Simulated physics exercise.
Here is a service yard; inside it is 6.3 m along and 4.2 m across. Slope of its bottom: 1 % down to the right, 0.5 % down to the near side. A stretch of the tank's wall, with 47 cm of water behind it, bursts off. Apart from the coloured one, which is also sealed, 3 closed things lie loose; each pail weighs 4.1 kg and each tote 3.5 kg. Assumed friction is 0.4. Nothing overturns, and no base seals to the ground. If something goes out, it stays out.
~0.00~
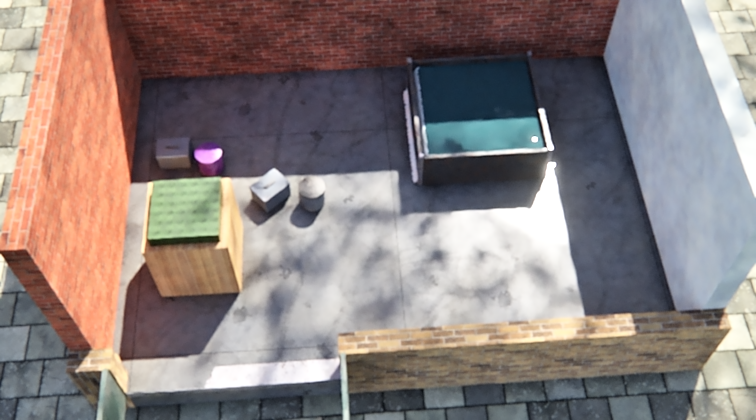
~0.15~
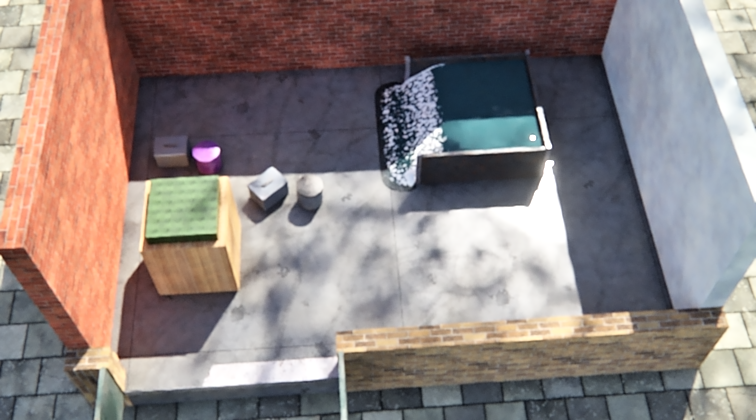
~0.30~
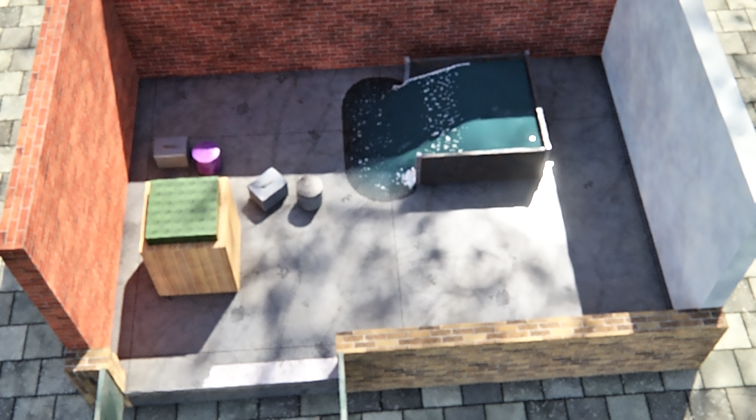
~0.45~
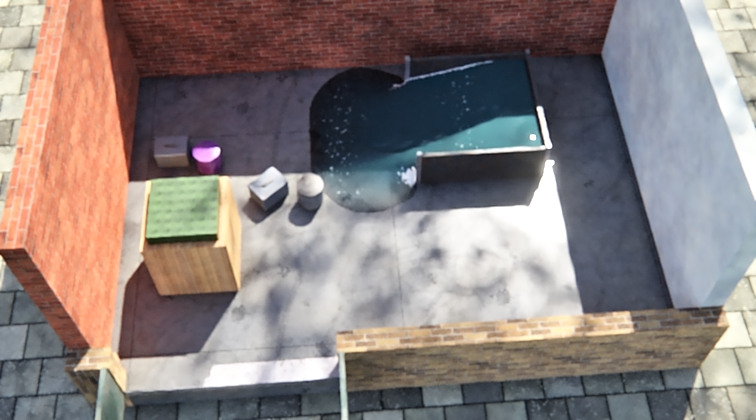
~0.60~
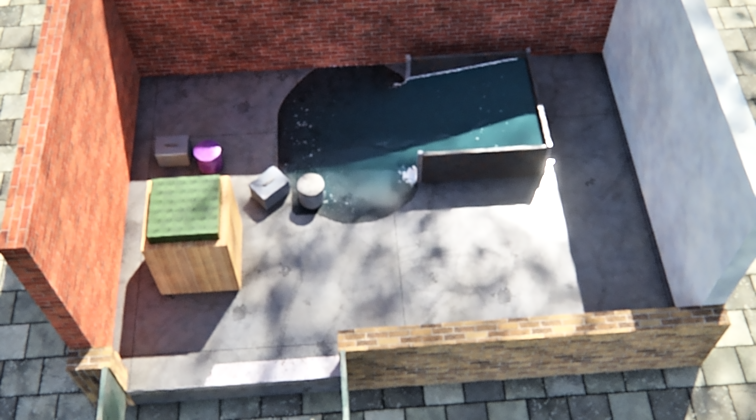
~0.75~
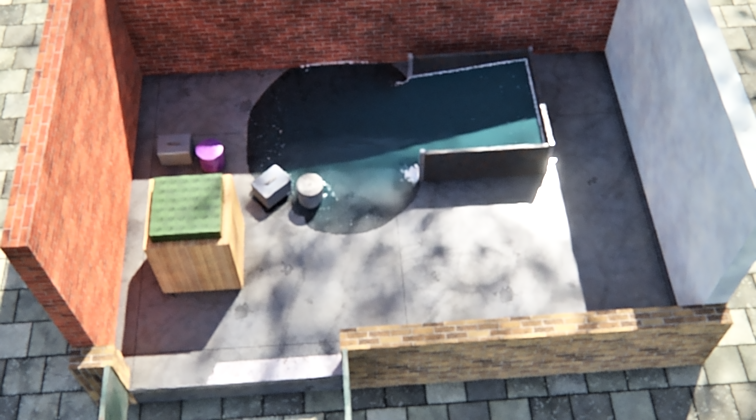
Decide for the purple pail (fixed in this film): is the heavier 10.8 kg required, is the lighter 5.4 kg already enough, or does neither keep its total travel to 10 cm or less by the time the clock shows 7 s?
Neither is enough.
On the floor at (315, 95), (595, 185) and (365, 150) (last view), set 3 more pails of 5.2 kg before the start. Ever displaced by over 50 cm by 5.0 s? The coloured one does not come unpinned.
Each in turn: Further than that, not that far, further than that.
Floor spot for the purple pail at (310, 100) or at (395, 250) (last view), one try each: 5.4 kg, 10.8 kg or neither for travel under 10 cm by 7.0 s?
At the first place nothing works, and at the second you need the bigger mass.
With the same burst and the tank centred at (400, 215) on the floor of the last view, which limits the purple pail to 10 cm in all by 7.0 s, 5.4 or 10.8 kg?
Then neither load is enough.
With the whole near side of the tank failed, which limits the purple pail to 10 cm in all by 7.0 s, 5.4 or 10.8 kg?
Then even the small mass works.
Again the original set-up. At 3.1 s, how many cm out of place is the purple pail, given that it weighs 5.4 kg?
150 cm.
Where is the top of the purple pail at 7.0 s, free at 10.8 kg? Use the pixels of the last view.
Near (208, 194).
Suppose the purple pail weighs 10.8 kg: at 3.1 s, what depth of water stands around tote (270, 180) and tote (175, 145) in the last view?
Depth approx. 16 cm / 19 cm.
After 1.4 s the purple pail would be 41 cm from its start with 5.4 kg and 19 cm from its start with 10.8 kg; 8 cm of water round it then.
After 3.1 s the purple pail would be 173 cm from its start with 5.4 kg and 35 cm from its start with 10.8 kg; 15 cm of water round it then.
After 4.9 s the purple pail would be gone out with 5.4 kg and 65 cm from its start with 10.8 kg; 10 cm of water round it then.
After 7.0 s the purple pail would be gone out with 5.4 kg and 67 cm from its start with 10.8 kg; 4 cm of water round it then.
